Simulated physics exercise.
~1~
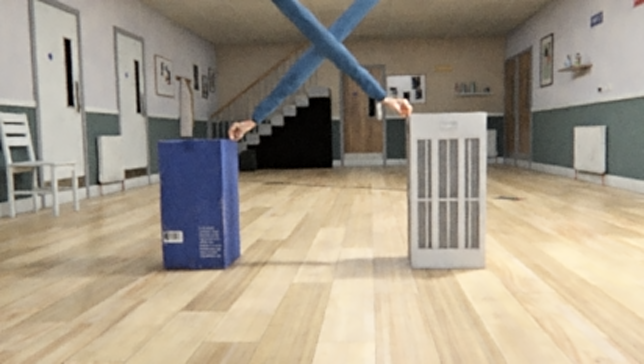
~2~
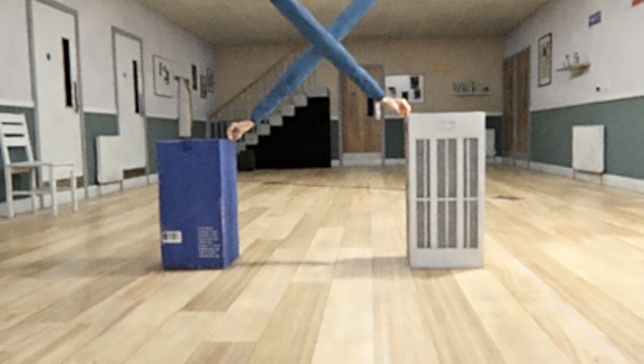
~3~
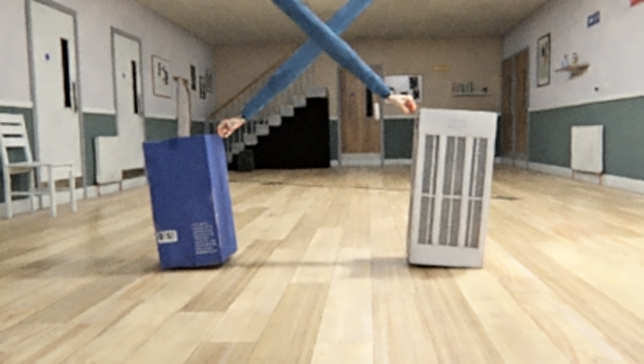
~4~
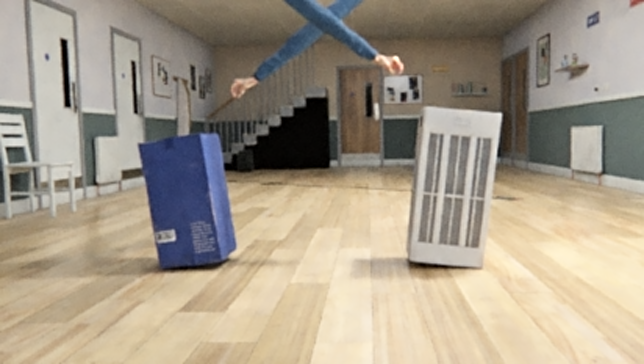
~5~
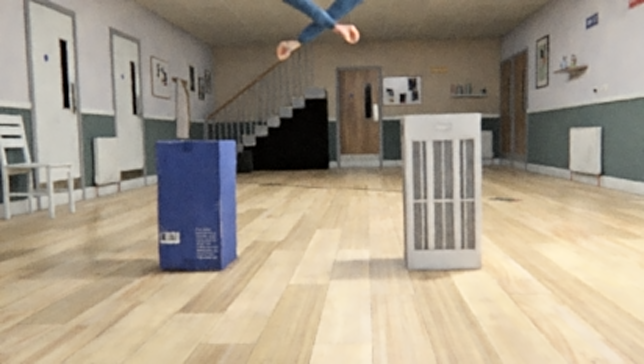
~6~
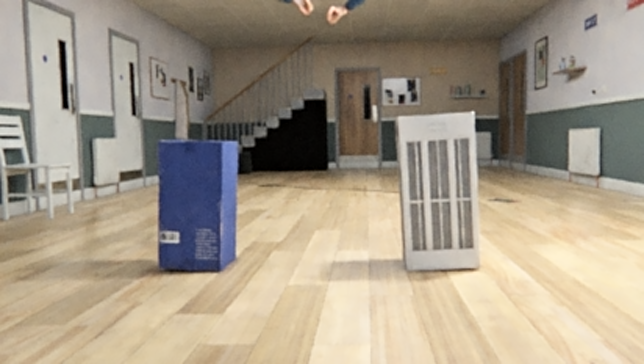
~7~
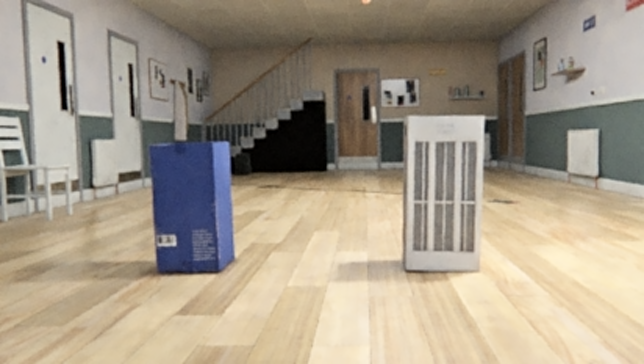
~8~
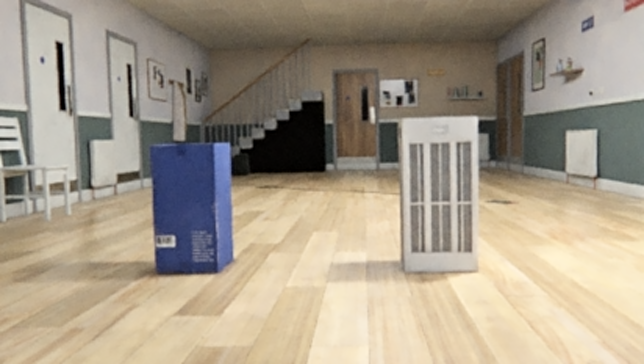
Blue and white boxes tilting under two crossed arms' push on a wooden floor, then rocking back upright as the hands withdraw.
